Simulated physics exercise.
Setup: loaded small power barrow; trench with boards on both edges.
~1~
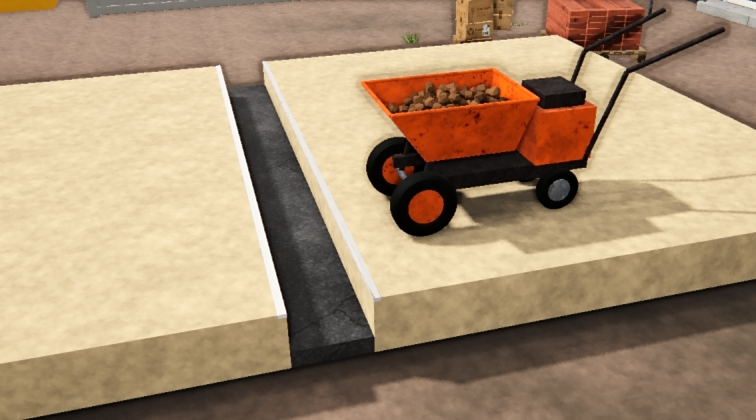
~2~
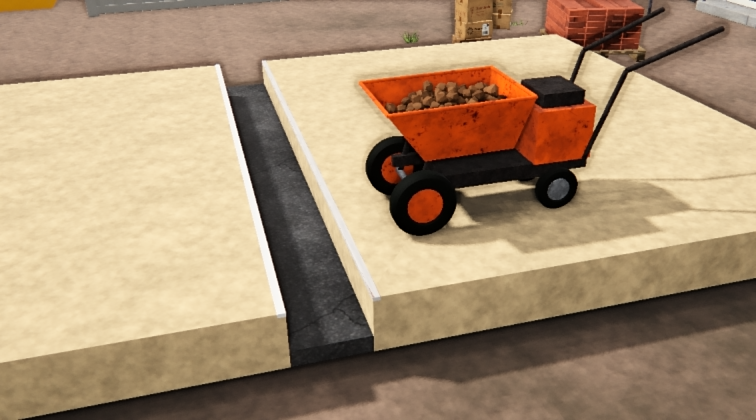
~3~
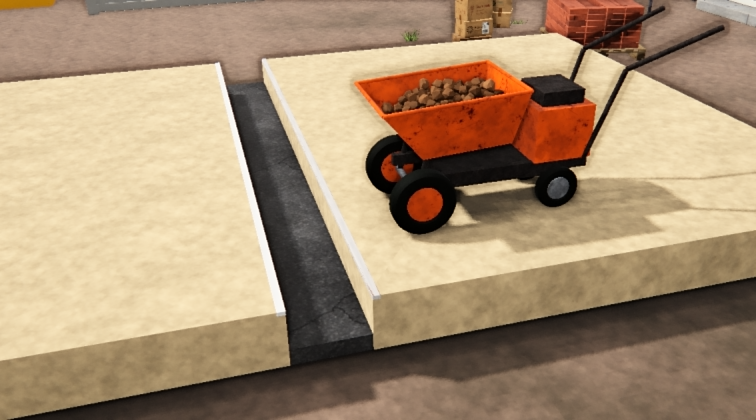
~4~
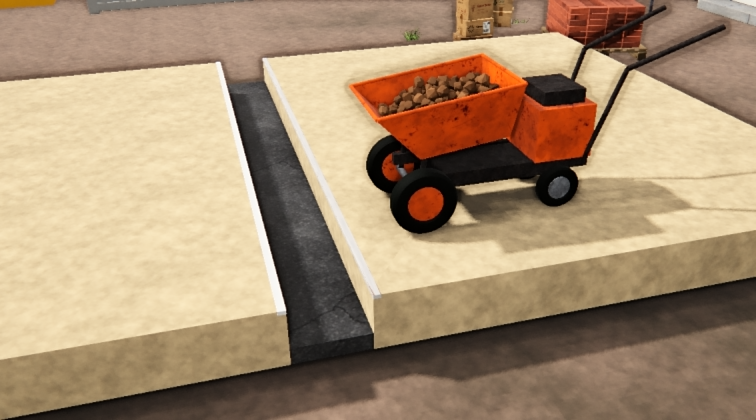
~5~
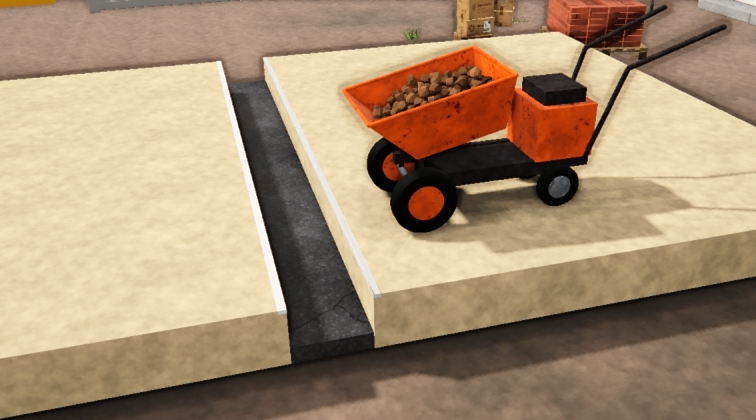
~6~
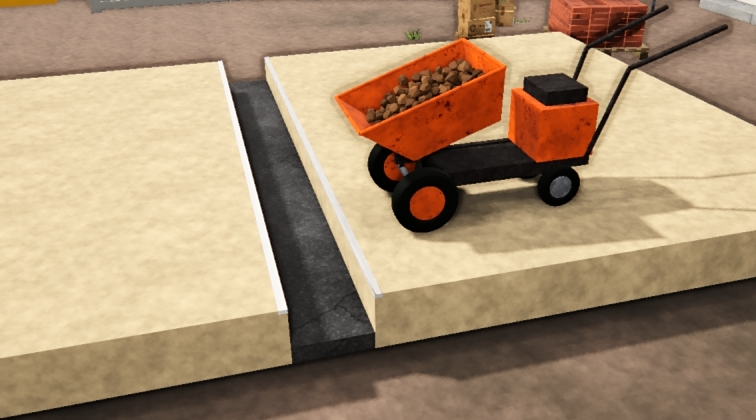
The video shows a small orange power barrow loaded with brown clods standing on a pale slab to the right of a dark trench. Its skip starts level, then gradually tilts forward to the left while the wheels stay still.
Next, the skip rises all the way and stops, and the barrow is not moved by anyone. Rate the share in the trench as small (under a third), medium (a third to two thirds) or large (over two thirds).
Large.
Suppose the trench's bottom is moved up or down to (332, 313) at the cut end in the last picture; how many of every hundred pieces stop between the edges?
Around 50 per cent.
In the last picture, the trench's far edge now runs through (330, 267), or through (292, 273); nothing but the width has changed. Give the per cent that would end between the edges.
0 and 80 percent.
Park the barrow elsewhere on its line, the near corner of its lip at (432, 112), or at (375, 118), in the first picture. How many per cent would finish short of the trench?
0 % then 0 %.
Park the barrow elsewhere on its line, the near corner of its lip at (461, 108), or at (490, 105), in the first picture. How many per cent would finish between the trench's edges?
About 50 percent at the first place and about 20 percent at the second.
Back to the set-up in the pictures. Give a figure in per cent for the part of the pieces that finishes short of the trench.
About 0 %.
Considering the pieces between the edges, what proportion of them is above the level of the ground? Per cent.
About 0 %.
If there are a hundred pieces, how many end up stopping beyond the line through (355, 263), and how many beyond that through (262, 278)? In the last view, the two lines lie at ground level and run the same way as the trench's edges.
Roughly 100 per cent, then roughly 0 per cent.
Soon after the last picture, skip tipped steeply; all in the skip.
A little later, skip tipped right over; about two thirds in the skip; about a quarter in or heaped over the trench; a stray few beyond it; a stray few falling.
Later still, skip tipped right over; a small part in the skip; most in or heaped over the trench; a small part beyond it.
By the end, skip tipped right over; nearly all in or heaped over the trench; a small part beyond it.
